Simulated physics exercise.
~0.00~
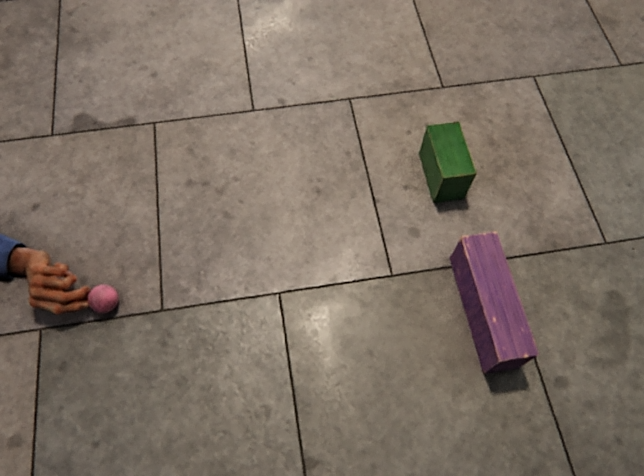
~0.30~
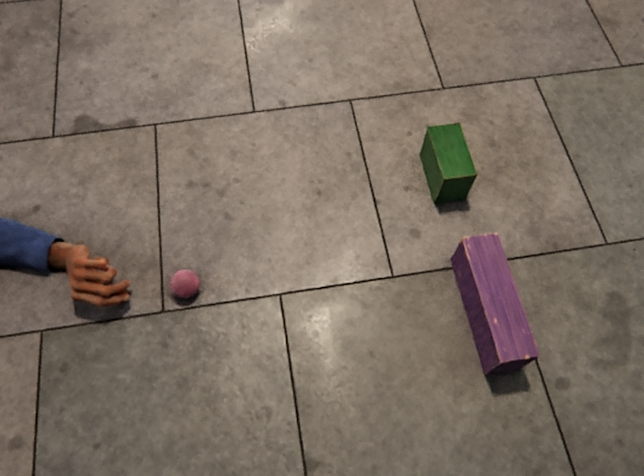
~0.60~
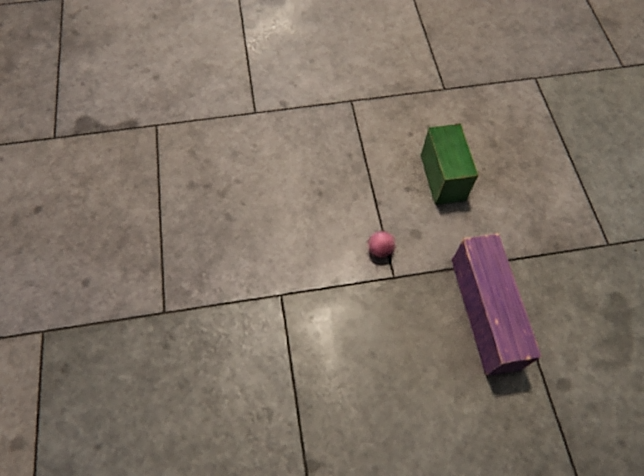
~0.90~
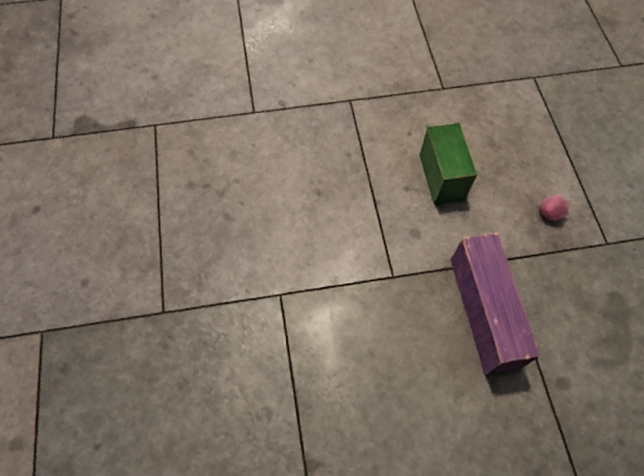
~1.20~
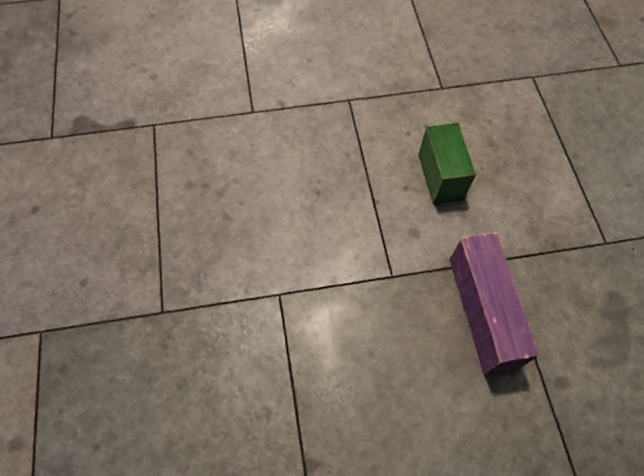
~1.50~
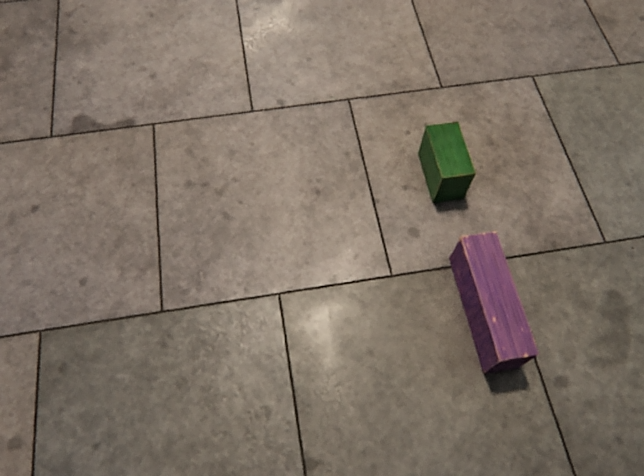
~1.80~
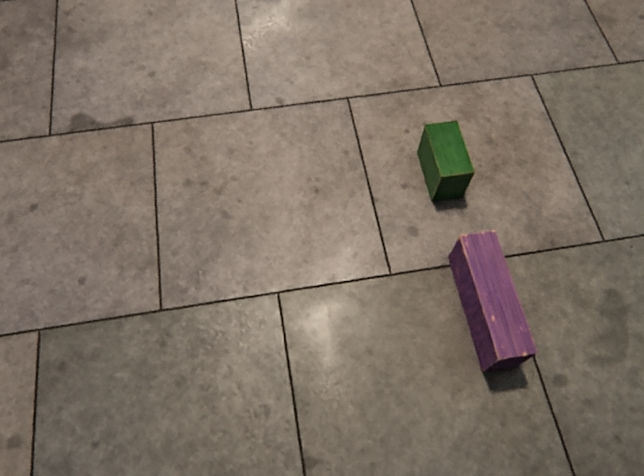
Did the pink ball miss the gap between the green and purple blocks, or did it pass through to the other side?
It passed through the gap between the two blocks and came out on the right side before going out of sight.
A hand in a blue sleeve let go of a pink ball and drew back as it rolled right across the stone tiles. The ball passed between the green block and the purple block, then went out of sight, leaving both blocks in place.
